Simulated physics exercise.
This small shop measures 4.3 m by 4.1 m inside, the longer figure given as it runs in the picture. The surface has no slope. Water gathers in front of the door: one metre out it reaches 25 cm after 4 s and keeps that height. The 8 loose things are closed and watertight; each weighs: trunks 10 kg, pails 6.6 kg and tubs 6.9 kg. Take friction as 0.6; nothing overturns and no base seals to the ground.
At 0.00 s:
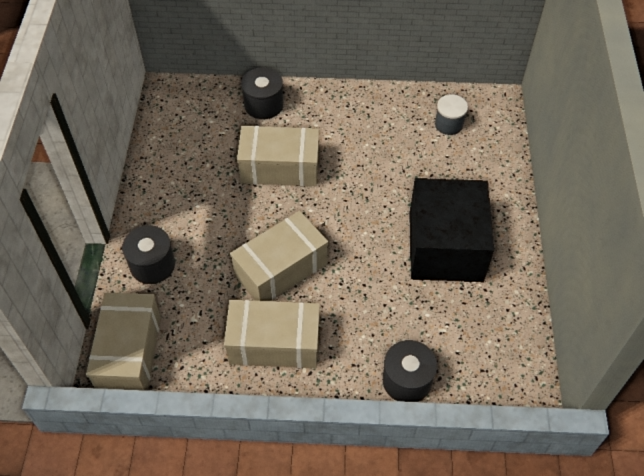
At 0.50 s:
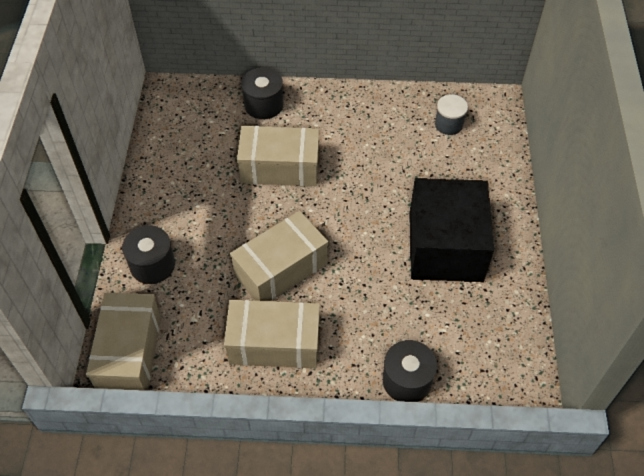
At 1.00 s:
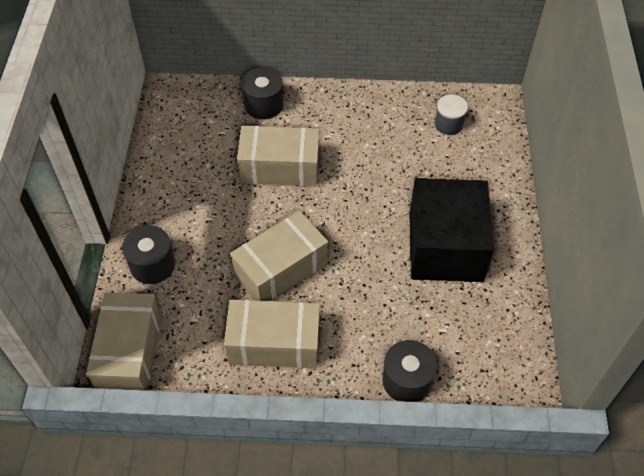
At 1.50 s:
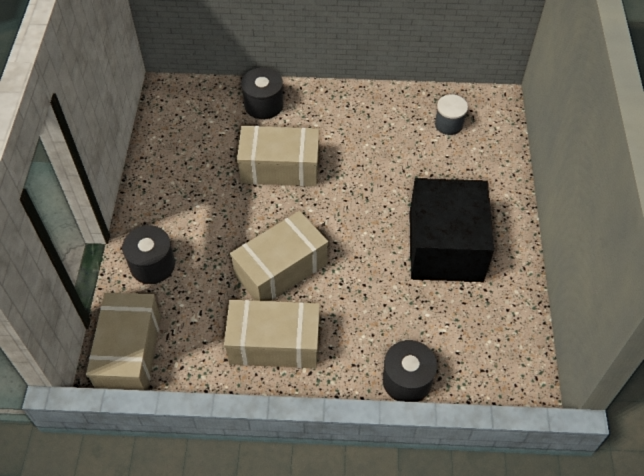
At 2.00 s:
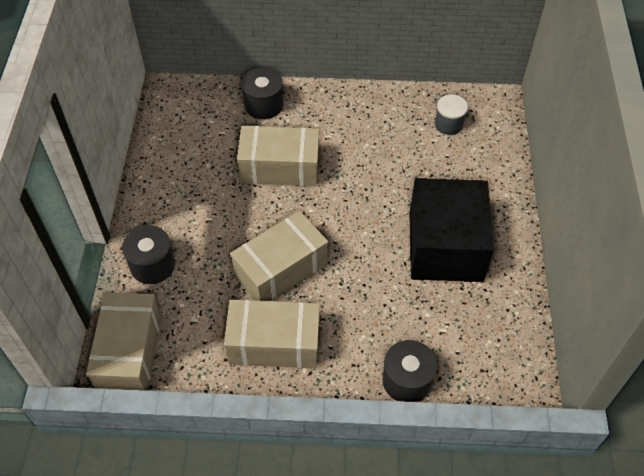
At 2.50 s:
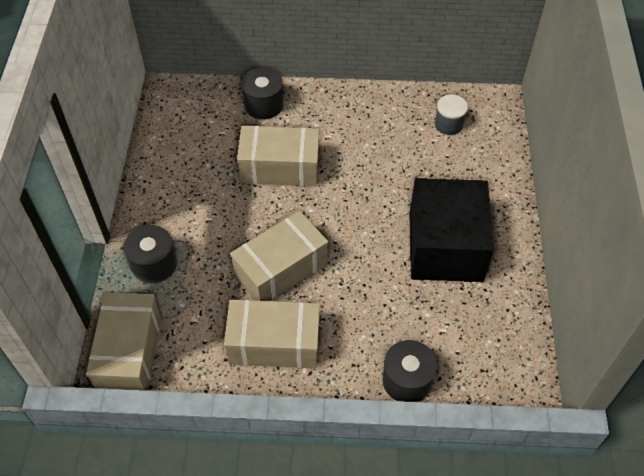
Murky greenish water spreads over the brown paving outside a small walled room, then edges through the doorway on the left onto the speckled floor near a dark tub, while the boxes, tubs and black block stay still.
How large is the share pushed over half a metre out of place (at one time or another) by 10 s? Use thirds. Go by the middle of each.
Share: Two thirds or above.
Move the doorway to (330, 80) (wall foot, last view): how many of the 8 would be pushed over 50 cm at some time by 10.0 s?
In that case 5 of them.
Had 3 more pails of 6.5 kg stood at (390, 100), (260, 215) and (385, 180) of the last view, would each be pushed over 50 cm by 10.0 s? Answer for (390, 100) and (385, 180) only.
In that order: Less, under.
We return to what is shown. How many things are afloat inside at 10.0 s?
I count 7.
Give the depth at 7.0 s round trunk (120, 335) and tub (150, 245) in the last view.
About 5 and 4 cm.
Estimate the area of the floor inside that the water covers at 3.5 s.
About 3.5 m2.
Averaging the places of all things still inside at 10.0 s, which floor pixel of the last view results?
Near (395, 212).
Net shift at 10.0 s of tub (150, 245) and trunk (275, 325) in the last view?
In that order: 300 cm, 200 cm.
After 3.5 s 1 of 8 are over 50 cm from their spots; 0 afloat.
After 4.5 s 1 of 8 are over 50 cm from their spots; 0 afloat.
After 7.0 s 6 of 8 are over 50 cm from their spots; 4 afloat.
After 10.0 s 6 of 8 are over 50 cm from their spots, and 6 have been at some point; 7 afloat.
